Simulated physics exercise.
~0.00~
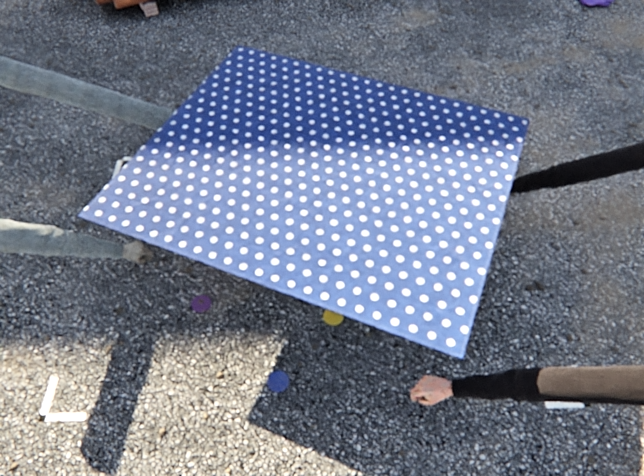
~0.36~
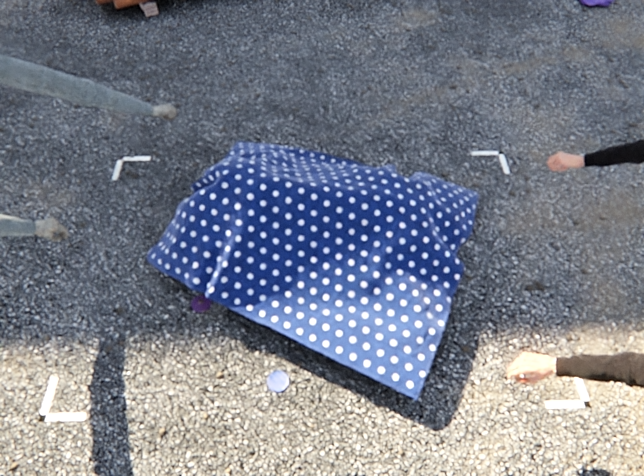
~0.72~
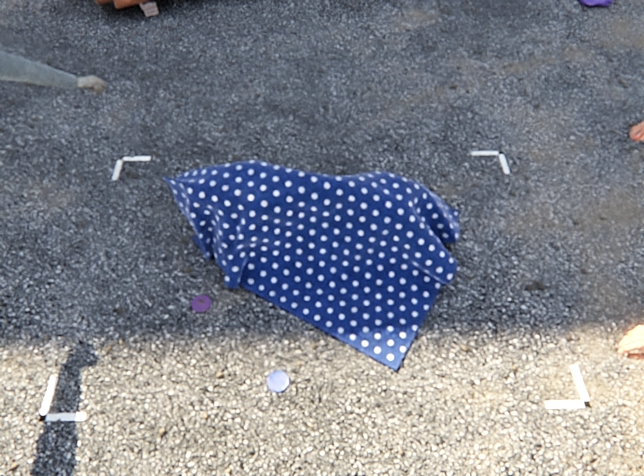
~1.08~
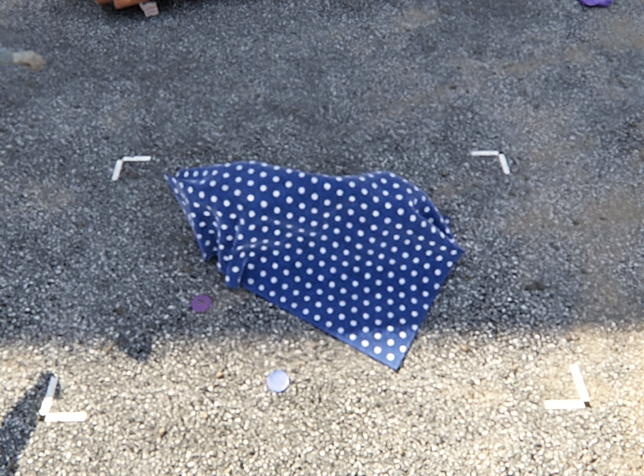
A blue polka-dot cloth held stretched over the pavement by several hands dropped when they let go, covering a yellow disc and slumping into a crumpled, raised heap, while the hands withdrew and a purple disc and a round plate stayed uncovered beside it.
